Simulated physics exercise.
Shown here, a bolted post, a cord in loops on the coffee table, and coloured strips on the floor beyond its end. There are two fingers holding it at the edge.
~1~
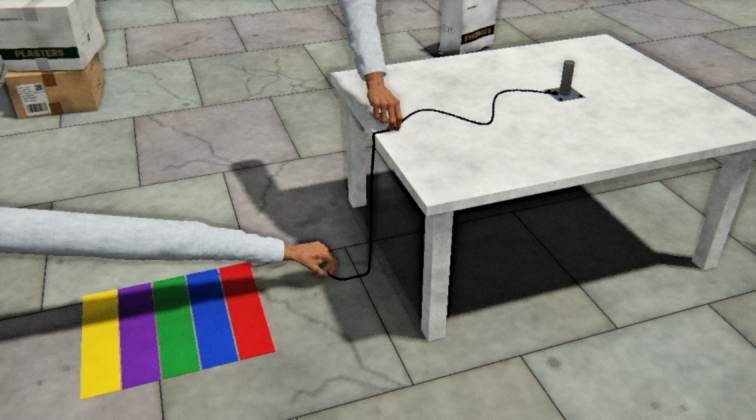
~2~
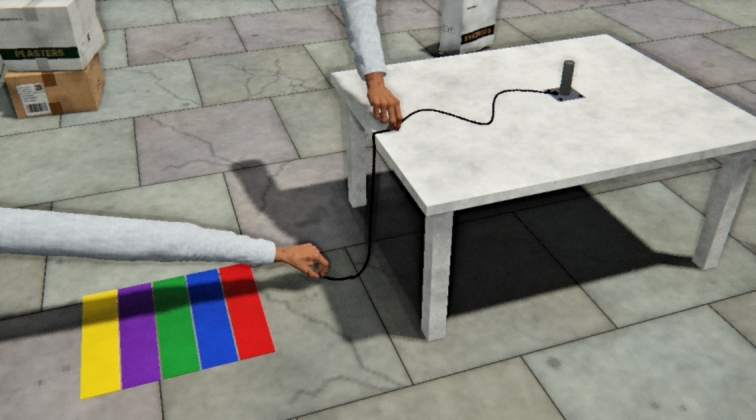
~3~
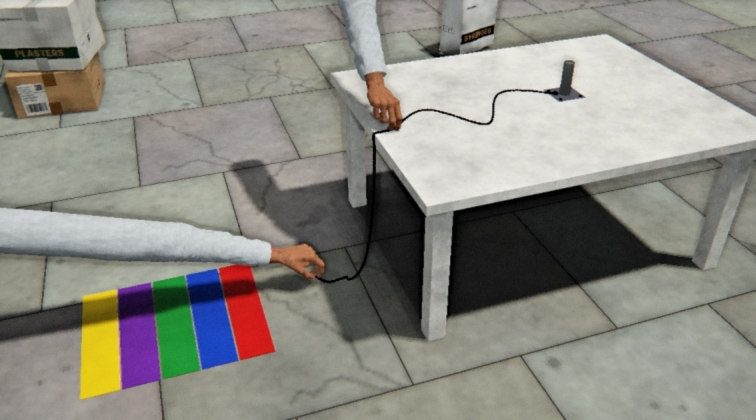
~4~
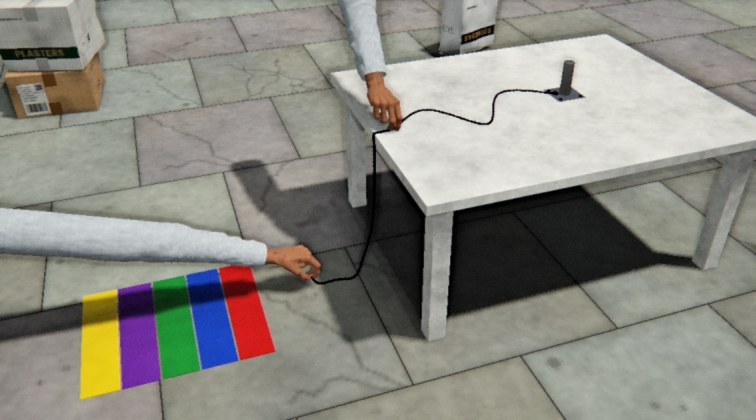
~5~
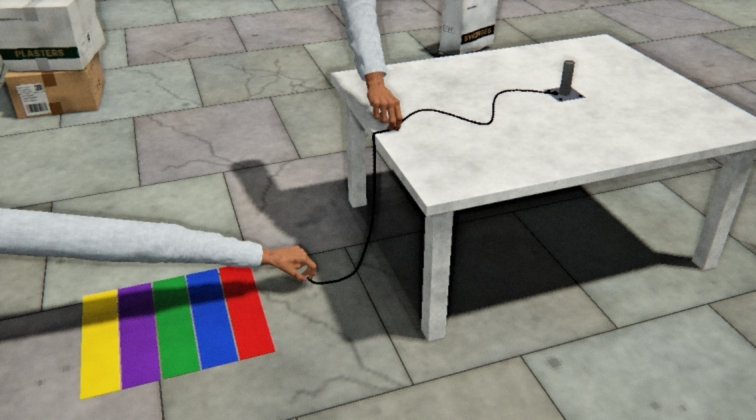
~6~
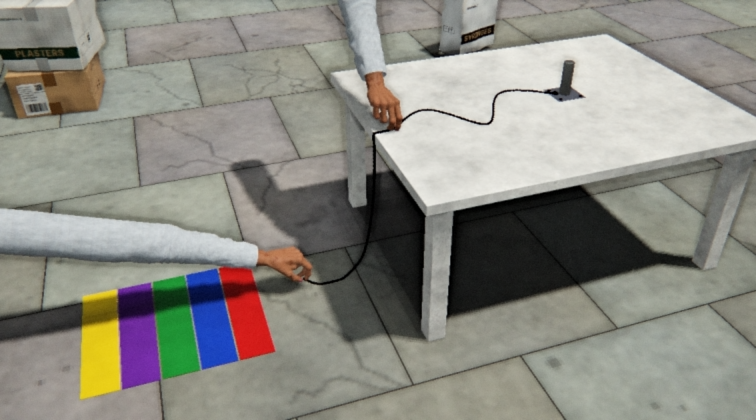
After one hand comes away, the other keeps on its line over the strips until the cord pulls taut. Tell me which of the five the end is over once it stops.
It is over the purple strip.
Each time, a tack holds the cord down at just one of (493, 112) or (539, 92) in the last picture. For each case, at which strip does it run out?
Observed strip, first: Green; second: Purple.
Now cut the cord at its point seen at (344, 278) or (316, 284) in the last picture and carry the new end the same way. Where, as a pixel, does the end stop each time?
First (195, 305), then (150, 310).
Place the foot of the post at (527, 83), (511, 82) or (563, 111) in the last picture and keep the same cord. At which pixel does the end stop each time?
Try by try: (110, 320), (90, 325) and (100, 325).
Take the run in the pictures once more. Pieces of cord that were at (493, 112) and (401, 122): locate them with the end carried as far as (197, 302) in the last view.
(465, 114) and (365, 167).
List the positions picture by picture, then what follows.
In the first frame, end (328, 273); red (253, 337); blue (217, 346); green (179, 355); purple (140, 364); yellow (100, 374).
In the second frame, end (320, 275); cord through (520, 91) (493, 114) (436, 111) (384, 132) (372, 199) (368, 259).
In the third frame, end (316, 276).
In the fourth frame, end (311, 277); cord through (520, 91) (493, 114) (436, 111) (384, 132) (374, 199) (362, 260).
In the fifth frame, end (307, 278).
In the sixth frame, end (303, 279); cord through (520, 91) (493, 114) (436, 111) (384, 132) (373, 199) (360, 261).
Soon after, end near (197, 302); over blue.
After that, end near (156, 311); over green.
At the stop, end near (132, 317); over purple. It halts on the purple strip.
